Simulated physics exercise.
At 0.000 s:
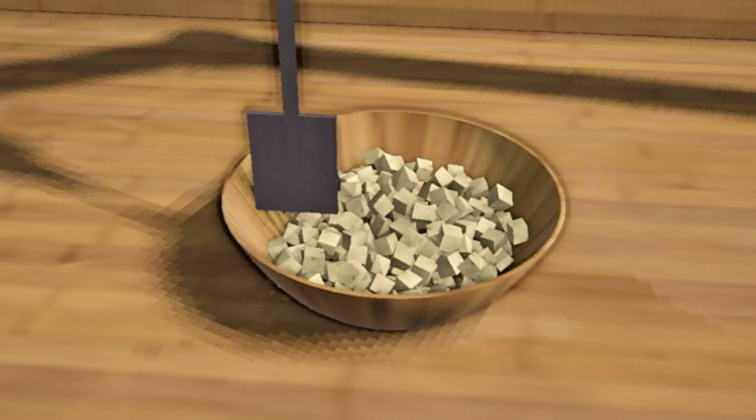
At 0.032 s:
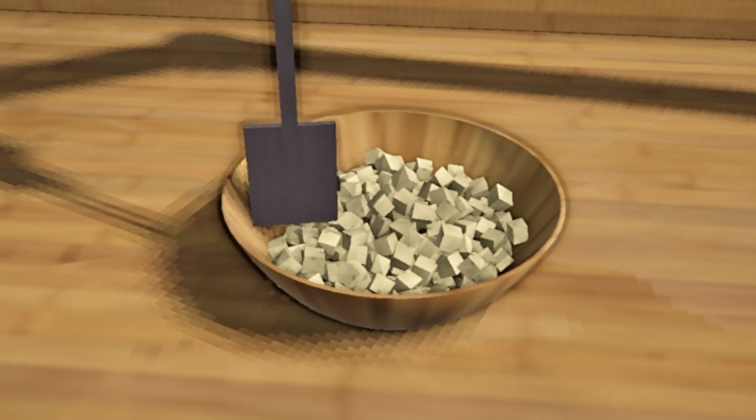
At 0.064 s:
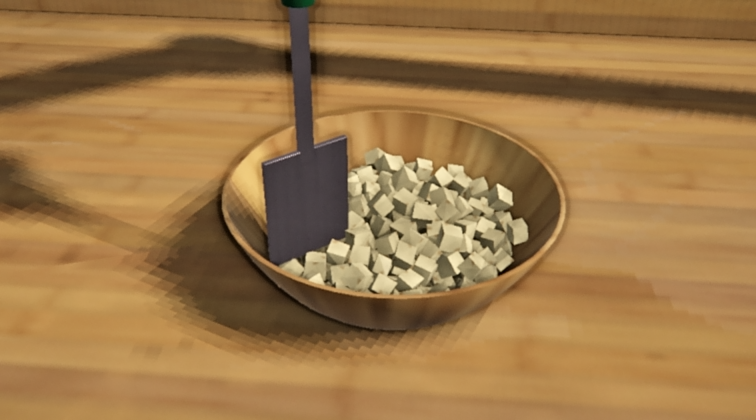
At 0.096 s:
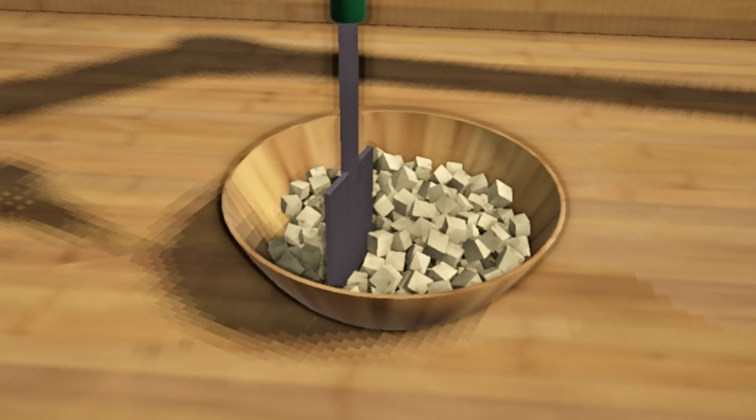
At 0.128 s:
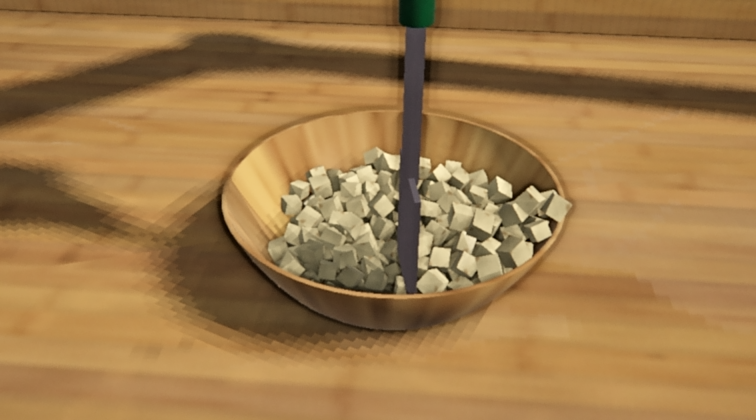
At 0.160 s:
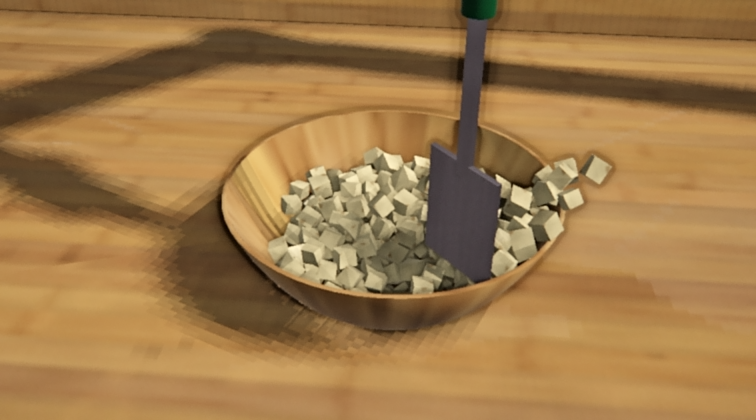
On a wooden tabletop, a flat grey spatula with a green handle stands upright at the left side of a round wooden bowl of pale cubes. It lowers among them, then sweeps rightward while its blade turns, pushing cubes up against the right rim, where a few rise above the edge.
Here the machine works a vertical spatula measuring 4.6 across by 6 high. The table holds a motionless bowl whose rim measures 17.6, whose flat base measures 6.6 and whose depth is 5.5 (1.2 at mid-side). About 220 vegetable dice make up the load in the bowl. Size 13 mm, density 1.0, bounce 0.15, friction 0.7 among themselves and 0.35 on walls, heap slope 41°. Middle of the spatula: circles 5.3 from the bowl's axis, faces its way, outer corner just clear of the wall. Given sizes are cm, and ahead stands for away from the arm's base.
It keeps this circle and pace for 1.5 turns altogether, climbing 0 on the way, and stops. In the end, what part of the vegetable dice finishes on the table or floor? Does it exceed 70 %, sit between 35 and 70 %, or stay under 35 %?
It sits between 35 and 70 %.
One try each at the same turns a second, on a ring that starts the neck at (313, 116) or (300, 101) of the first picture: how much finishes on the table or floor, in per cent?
Close to 60 per cent for the first and close to 55 per cent for the second.
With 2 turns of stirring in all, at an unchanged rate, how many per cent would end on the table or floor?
I'd expect around 50 per cent.
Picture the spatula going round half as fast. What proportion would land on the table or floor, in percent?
25 per cent.
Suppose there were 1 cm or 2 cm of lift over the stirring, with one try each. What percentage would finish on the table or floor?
Estimates: 30 % and 20 %.
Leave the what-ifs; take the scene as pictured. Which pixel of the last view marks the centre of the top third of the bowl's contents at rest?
I'd say close to (431, 200).
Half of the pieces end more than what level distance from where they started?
8 cm.
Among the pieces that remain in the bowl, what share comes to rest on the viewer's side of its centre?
Close to 35 in a hundred.
By 0.33 s, 287° round, highest piece 8 above the table; 186 in the bowl, 13 on the table or floor, 22 in flight or on the tool.
By 0.49 s, 83° round, highest piece 8 above the table; 147 in the bowl, 52 on the table or floor, 22 in flight or on the tool.
By 0.78 s, 180° round, highest piece 5 above the table; 128 in the bowl, 93 on the table or floor.
By 1.48 s, 180° round, highest piece 5 above the table; 128 in the bowl, 93 on the table or floor.
Final count, 128 in the bowl, 93 on the table or floor. That is 42 % on the table or floor.
